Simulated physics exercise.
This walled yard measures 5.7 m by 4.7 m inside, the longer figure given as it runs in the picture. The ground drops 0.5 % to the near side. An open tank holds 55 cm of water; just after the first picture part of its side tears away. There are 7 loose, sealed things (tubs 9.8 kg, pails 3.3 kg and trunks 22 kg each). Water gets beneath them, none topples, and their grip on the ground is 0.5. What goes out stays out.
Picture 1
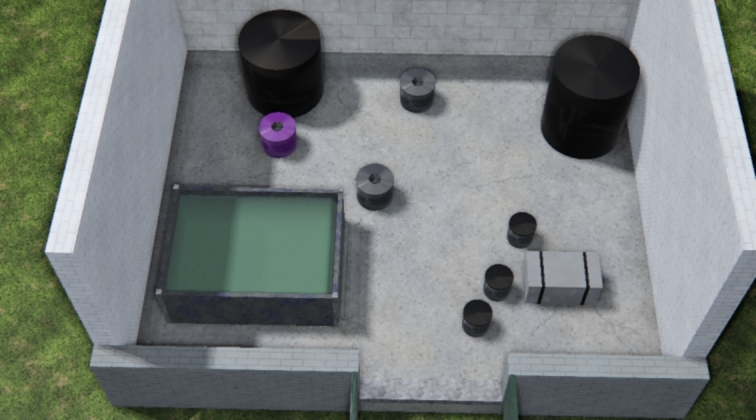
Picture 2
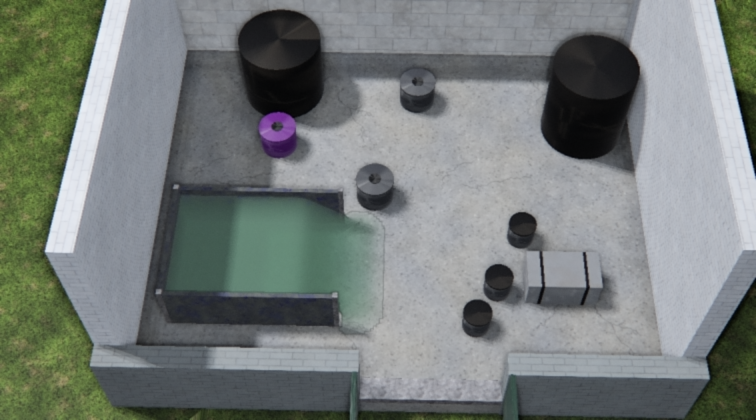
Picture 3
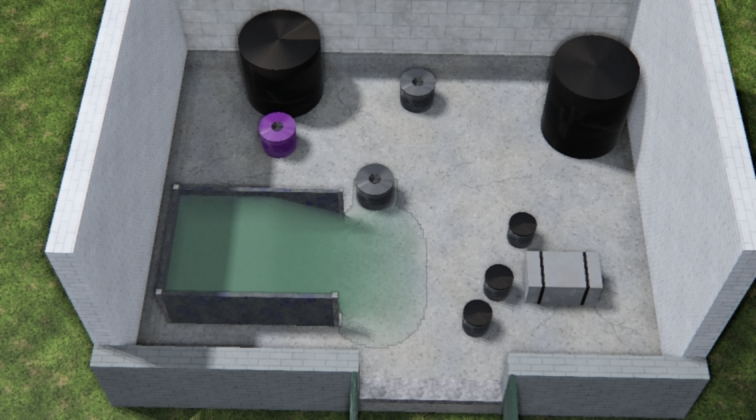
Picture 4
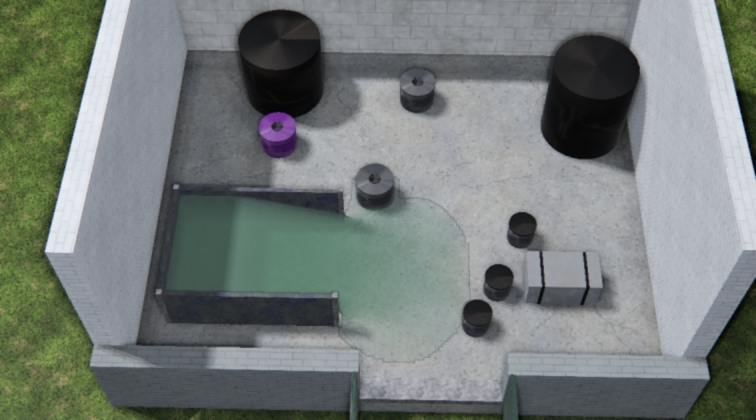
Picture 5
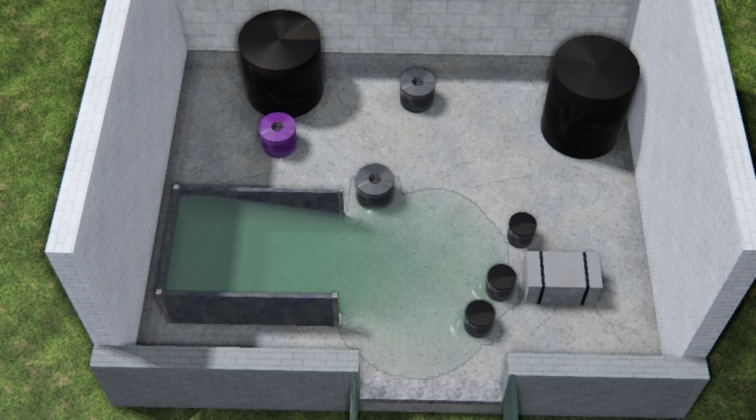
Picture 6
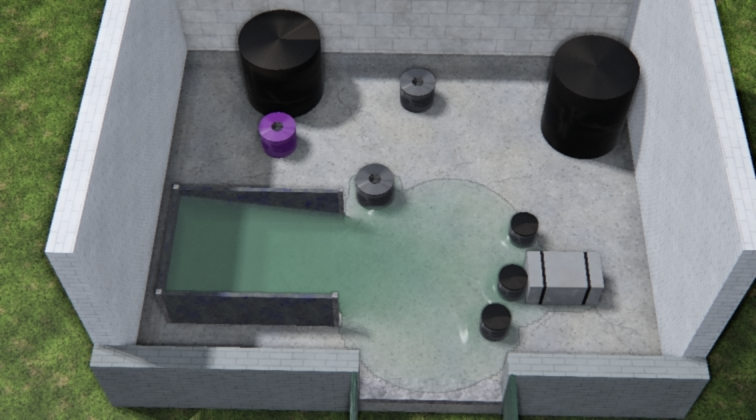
A tank of green water stands at the left of a pale-walled grey yard edged by grass, seen from high above by a still camera. Two big black cylinders stand toward the back, with a purple tub and two grey ones between, and three small black pails beside a strapped grey trunk at right. The tank's right side opens, water fans rightward across the floor, and the lower two pails slide slightly right.
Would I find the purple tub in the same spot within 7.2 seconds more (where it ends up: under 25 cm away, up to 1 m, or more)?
Purple tub barely shifts.
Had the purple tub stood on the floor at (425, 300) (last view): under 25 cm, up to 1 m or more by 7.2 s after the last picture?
It gets carried off.
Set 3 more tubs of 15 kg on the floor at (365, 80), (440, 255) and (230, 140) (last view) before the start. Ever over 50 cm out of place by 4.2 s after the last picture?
In that order: Less, more, less.
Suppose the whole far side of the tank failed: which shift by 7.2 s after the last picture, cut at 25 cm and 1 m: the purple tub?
In that case the purple tub gets carried off.
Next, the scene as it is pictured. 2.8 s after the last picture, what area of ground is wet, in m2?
Some 16 m2.
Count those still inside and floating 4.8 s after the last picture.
At that moment 4.
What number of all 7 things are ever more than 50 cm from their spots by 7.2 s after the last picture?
That makes 5.
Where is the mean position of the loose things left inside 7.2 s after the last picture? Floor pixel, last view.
Near (362, 156).
Then, 0.9 s after the last picture the purple tub is near (277, 127), 0.0 m from its start, aground; 0 of 7 are out; 3 afloat.
Then, 2.8 s after the last picture the purple tub is near (277, 127), 0.0 m from its start, aground; 0 of 7 are out; 4 afloat.
Then, 4.8 s after the last picture the purple tub is near (277, 127), 0.0 m from its start, aground; 0 of 7 are out; 4 afloat.
Then, 7.2 s after the last picture the purple tub is near (277, 127), 0.0 m from its start, aground; 1 of 7 are out; 4 afloat.
